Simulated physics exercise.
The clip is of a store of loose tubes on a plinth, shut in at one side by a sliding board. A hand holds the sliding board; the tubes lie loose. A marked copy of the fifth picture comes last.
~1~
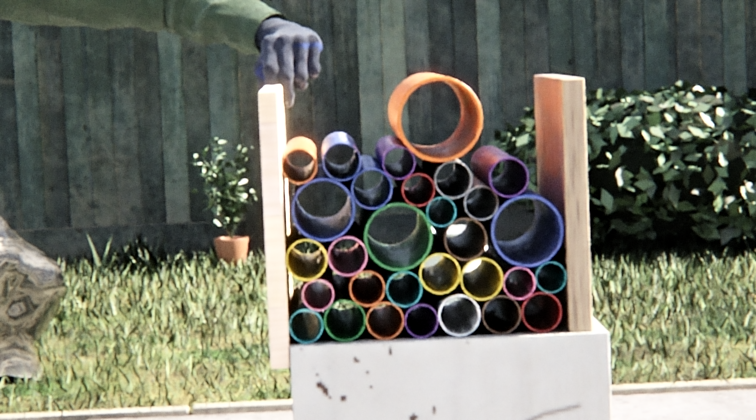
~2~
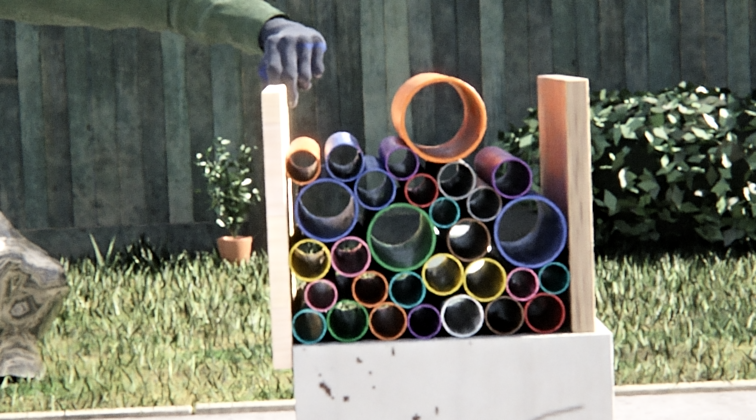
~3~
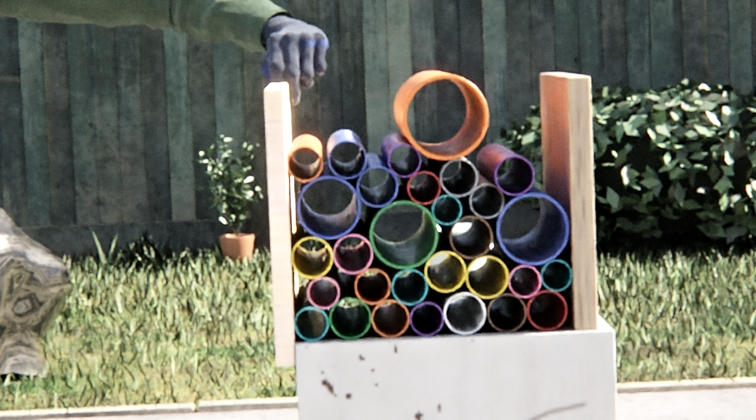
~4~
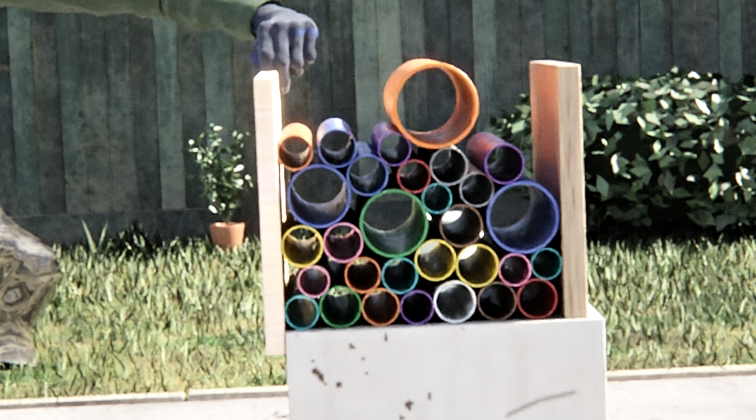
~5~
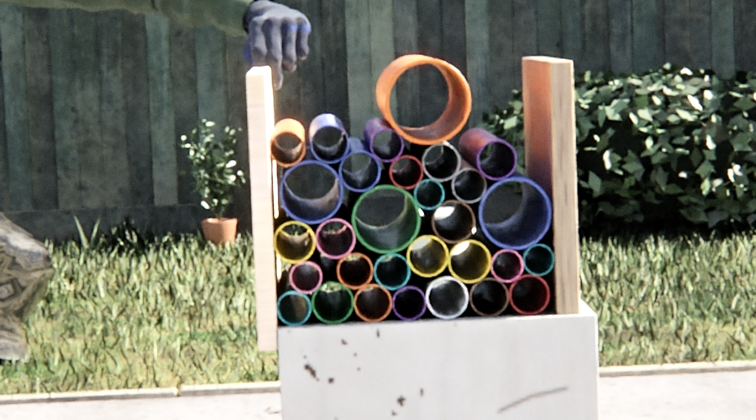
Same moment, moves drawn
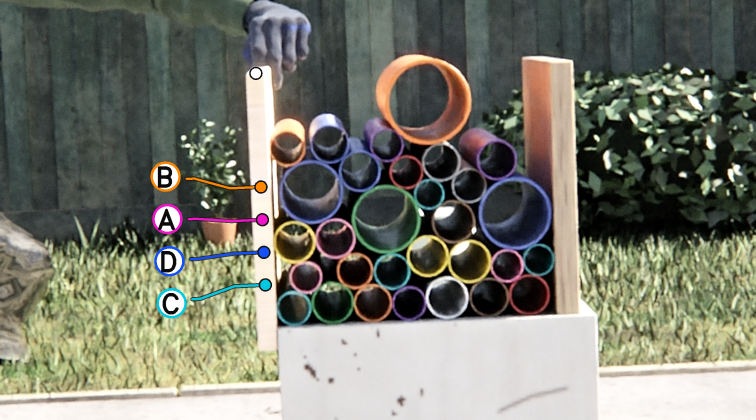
In a garden before a dark fence, a gloved-looking hand stays at the top of an upright board beside colourful loose tubes stacked on a white plinth; the view shifts slightly, while the tubes and board show no clear movement.
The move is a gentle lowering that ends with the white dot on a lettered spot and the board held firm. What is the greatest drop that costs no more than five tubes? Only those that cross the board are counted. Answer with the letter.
No lower than D.
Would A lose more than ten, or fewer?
It loses fewer than ten.
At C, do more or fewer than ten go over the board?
Fewer than ten.
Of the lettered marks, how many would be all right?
The number is three.
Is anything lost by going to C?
At C: Yes.
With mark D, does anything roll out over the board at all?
Yes, at D.
On the marked copy, A at (263, 220); B at (261, 187); C at (265, 285); D at (264, 252); the white dot at (256, 73).
Taking D. A third of the way, top of the board (269, 152).
Two thirds of the way, top of the board (273, 241).
When it is over, top of the board (273, 251), one out over the board.
As for the rest, A one out over the board; B one out over the board; C more than five out over the board.
